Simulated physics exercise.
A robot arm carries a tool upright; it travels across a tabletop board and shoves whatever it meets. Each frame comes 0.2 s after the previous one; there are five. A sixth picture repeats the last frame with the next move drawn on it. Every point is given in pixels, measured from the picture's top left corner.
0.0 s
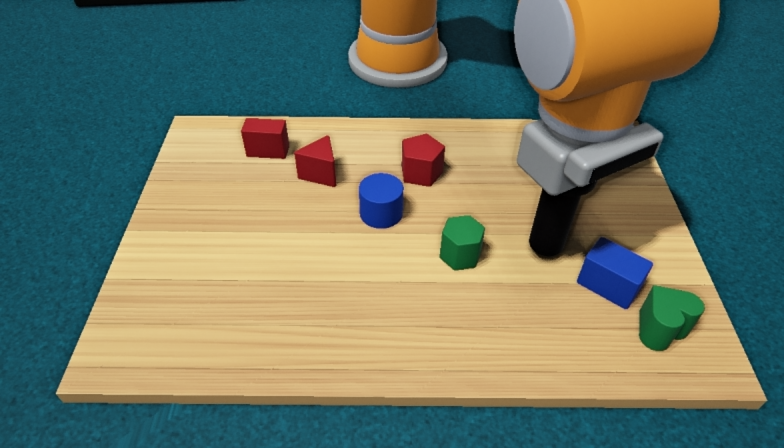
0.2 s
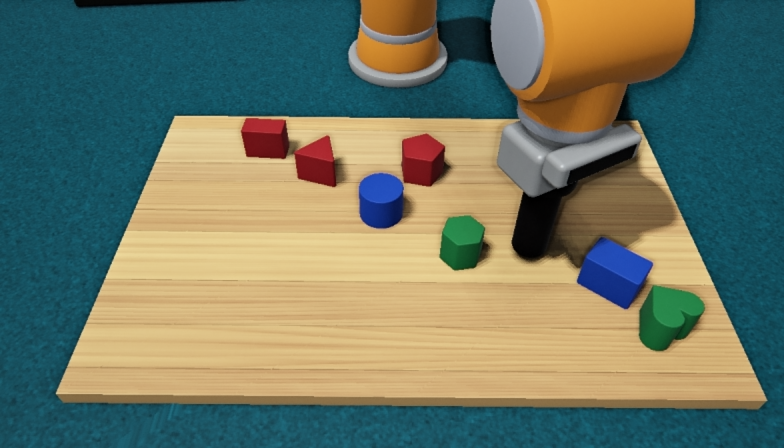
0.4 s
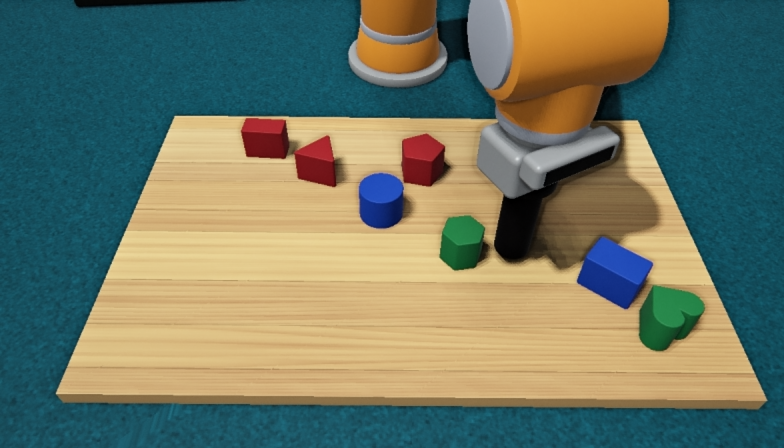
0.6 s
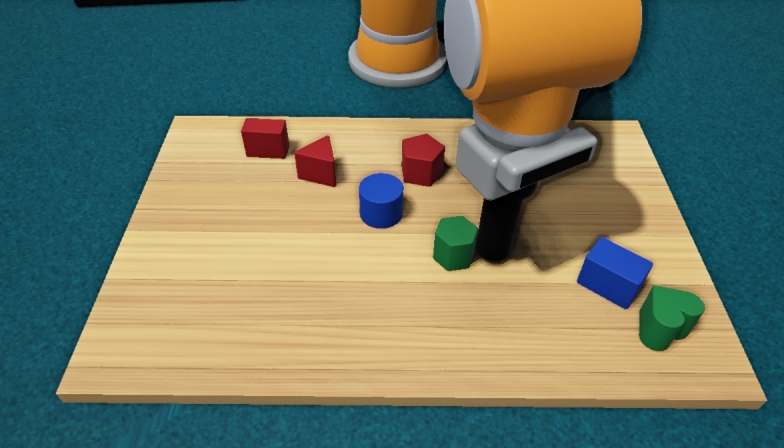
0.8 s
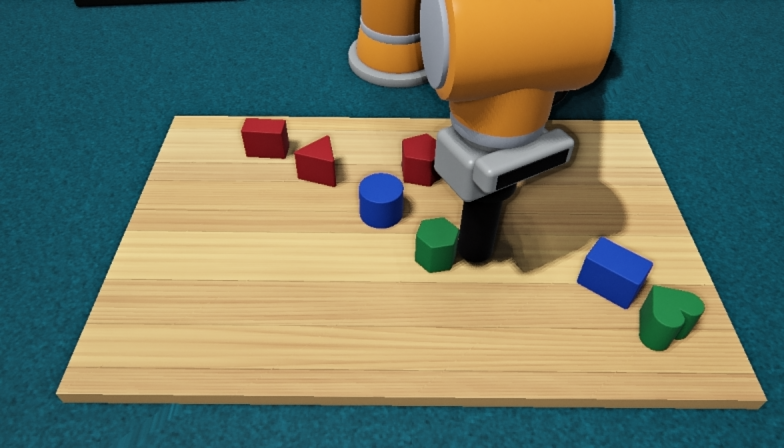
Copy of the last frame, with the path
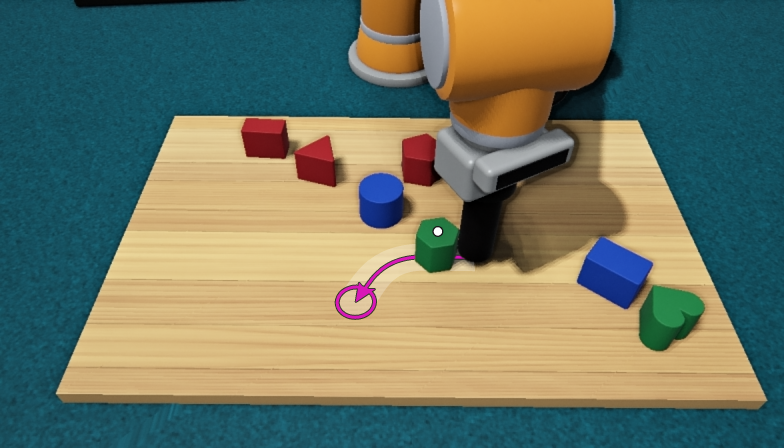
The robot arm slid its black tool left across the wooden board, then nudged the green hexagon a short way left, while the red, blue and other green blocks stayed where they were.
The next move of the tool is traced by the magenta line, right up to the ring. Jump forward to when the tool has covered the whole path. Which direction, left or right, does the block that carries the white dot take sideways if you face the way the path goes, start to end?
The shift goes right.
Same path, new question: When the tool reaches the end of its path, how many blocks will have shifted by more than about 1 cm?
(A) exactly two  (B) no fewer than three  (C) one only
Answer: C.
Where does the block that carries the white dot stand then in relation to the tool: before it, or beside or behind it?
The tool has moved past the block that carries the white dot by the time the path ends.
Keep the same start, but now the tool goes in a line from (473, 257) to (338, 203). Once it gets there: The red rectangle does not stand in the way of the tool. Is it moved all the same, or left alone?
It keeps its position.
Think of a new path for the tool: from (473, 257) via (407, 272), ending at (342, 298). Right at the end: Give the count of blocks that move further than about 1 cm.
Moved: Just one.
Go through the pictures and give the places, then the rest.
The first frame shows tip of the tool at (546, 245), middles of tops, blue circle at (381, 187), green hexagon at (464, 229).
The second frame shows tool at (528, 246), nothing pushed.
The third frame shows tool at (511, 248), nothing pushed.
The fourth frame shows tool at (493, 249), green hexagon at (457, 230).
The fifth frame shows tool at (475, 251), blue circle at (381, 187), green hexagon at (438, 231).
The line goes from (473, 257) over (426, 257) and (383, 269) to (356, 302); the dot is on the green hexagon.
The first path, step by step. One third of the way, tool at (426, 250); green hexagon at (390, 237), turned 25° anticlockwise.
Two thirds of the way, tool at (382, 262); green hexagon at (343, 249), turned 20° anticlockwise.
At the end, tool at (355, 295); blue circle unmoved; green hexagon at (323, 255).
